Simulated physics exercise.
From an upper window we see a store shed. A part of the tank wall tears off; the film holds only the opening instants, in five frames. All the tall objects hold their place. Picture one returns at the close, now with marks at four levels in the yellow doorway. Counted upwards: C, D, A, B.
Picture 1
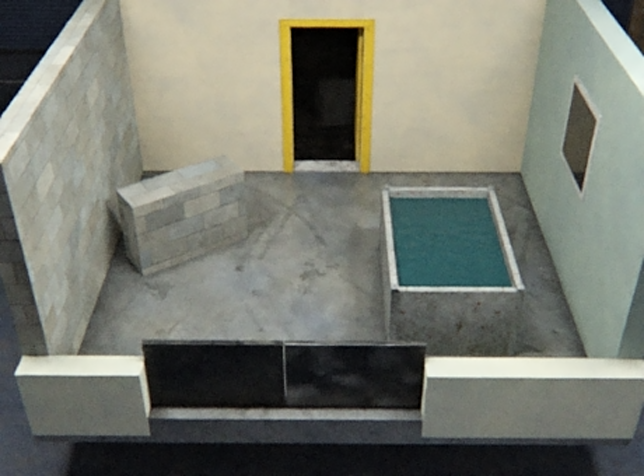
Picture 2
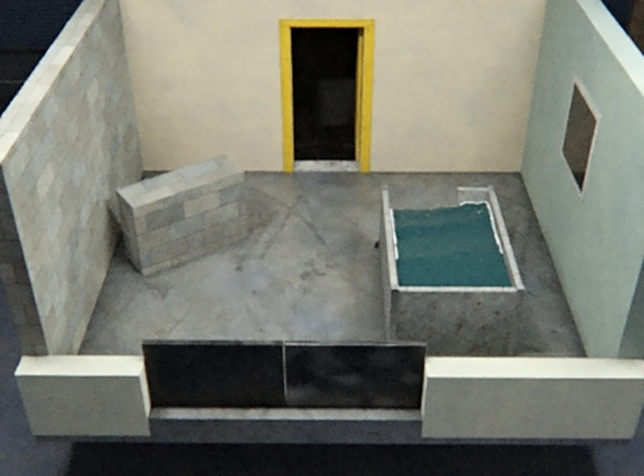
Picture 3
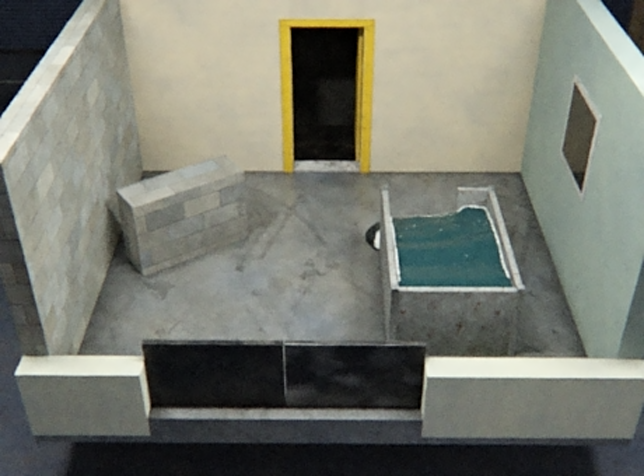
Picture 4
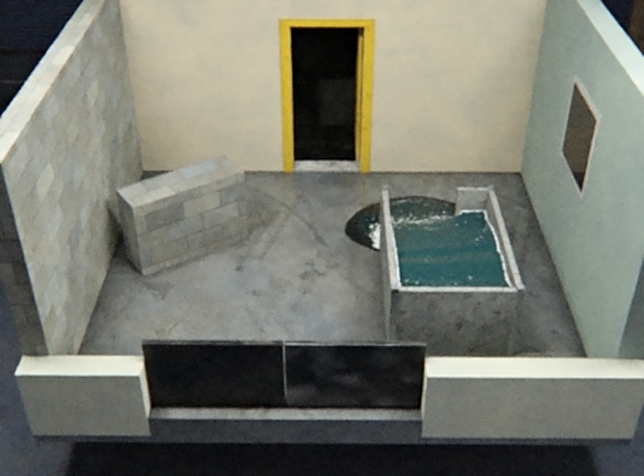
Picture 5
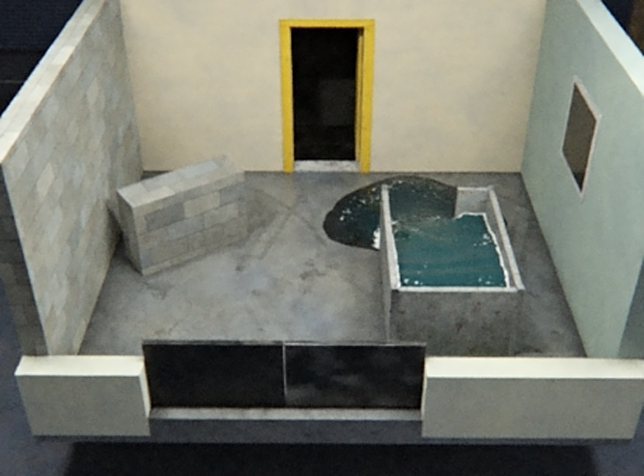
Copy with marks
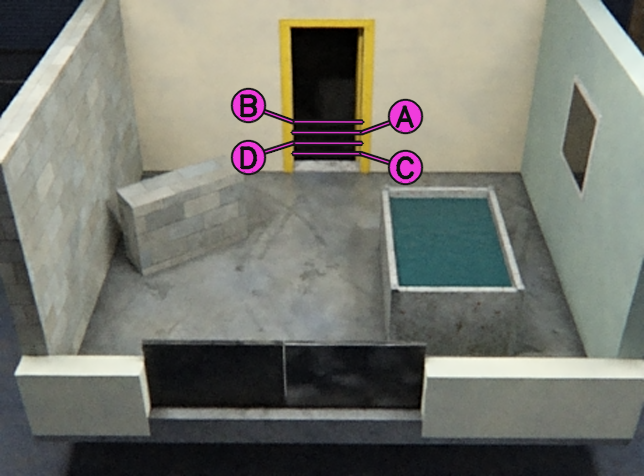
Teal water sloshing in a raised concrete tank, then spreading across the gray floor behind it toward a yellow-framed doorway.
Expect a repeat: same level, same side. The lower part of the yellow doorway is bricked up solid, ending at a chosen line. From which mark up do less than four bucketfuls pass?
That is height C.
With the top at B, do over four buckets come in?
No, that is safe.
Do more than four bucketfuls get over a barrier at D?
No.
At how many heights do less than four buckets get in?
All four.
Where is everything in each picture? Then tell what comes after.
In the first picture, water in the tank at rest, its middle at (446, 241); foot of the yellow doorway at (327, 171); shut gate at (284, 353).
In the second picture, water covers 1 % of the ground, its front hidden from here.
In the third picture, water covers 3 % of the ground, its front hidden from here.
In the fourth picture, front seen at (367, 214), 7 % of the ground wet.
In the fifth picture, front seen at (396, 179), 14 % of the ground wet.
On the marked copy, A at (327, 132); B at (327, 121); C at (327, 153); D at (327, 143); from the bottom up C, D, A, B.
With A, nothing gets over.
With B, nothing gets over.
With C, a splash gets over, under a bucket.
With D, nothing gets over.
